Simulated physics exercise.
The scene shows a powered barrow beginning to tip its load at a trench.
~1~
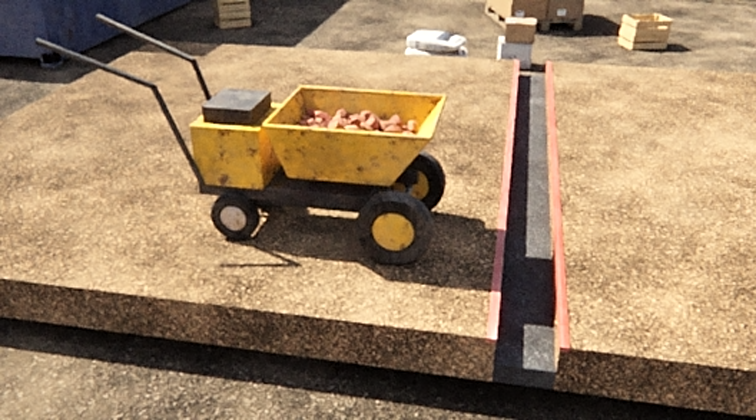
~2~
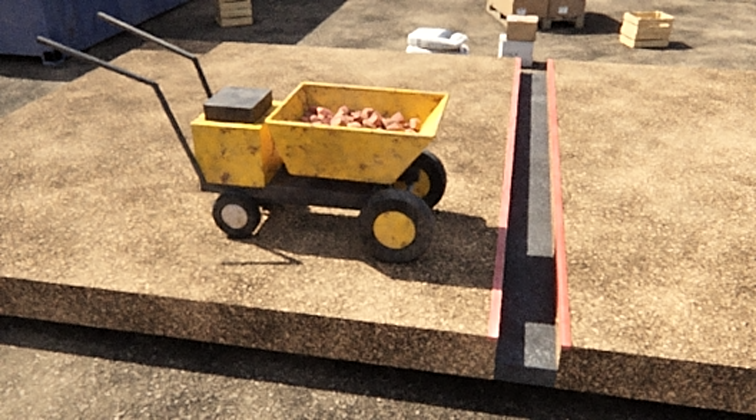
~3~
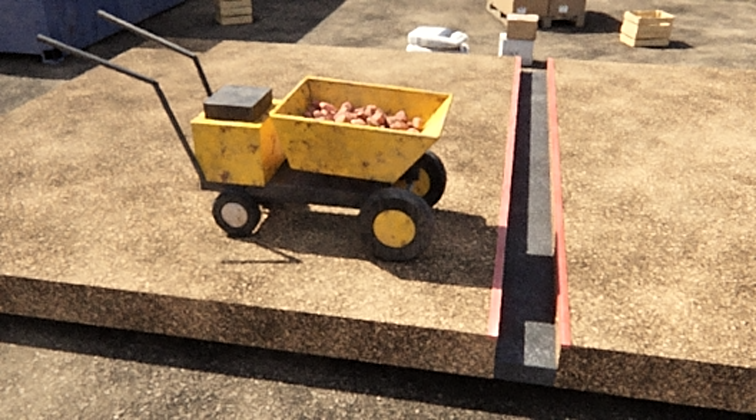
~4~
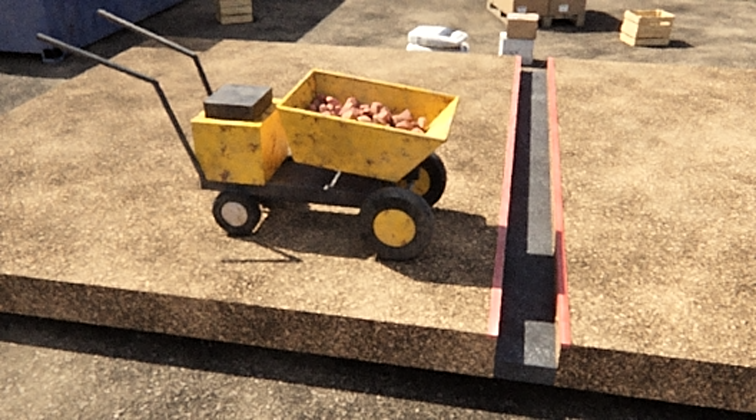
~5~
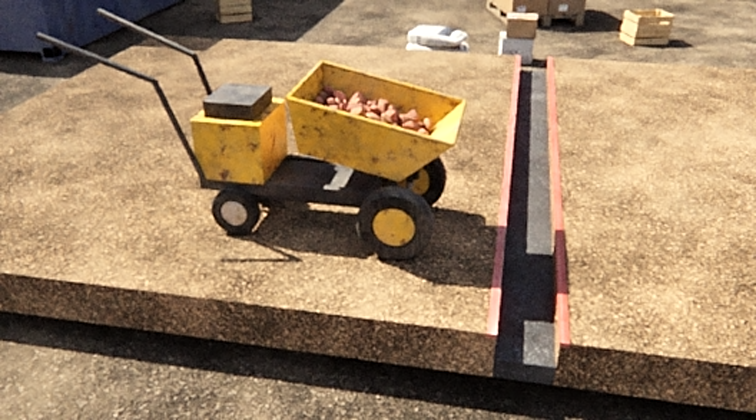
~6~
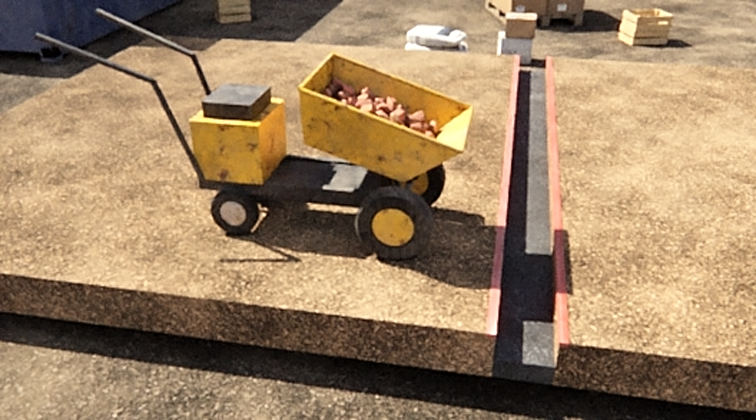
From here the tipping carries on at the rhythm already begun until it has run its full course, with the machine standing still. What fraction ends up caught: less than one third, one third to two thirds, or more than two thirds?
The load will go in at above two thirds.
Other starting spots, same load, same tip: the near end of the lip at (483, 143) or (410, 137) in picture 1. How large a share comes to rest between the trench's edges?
Roughly 10 and 80 percent respectively.
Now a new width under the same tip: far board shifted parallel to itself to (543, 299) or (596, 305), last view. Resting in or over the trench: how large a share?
About 70 and 100 per cent.
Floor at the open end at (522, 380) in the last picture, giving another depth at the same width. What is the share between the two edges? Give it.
Some 100 per cent.
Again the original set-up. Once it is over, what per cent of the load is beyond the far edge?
Roughly 5 per cent of the load.
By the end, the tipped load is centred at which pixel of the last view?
I'd mark it at roughly (527, 252).
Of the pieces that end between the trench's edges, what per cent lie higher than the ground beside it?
My guess is some 25 per cent.
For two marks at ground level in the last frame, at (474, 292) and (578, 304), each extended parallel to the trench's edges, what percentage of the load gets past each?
The first comes to 100 per cent, the second to 0 per cent.
Soon after the last picture, skip tipped steeply; all in the skip.
A little later, skip tipped right over; about two thirds in the skip; about a quarter in or heaped over the trench; a stray few beyond it.
Later still, skip tipped right over; a small part in the skip; a stray few short of the trench; most in or heaped over the trench; a small part beyond it.
At rest, skip tipped right over; a stray few in the skip; a stray few short of the trench; nearly all in or heaped over the trench; a small part beyond it.
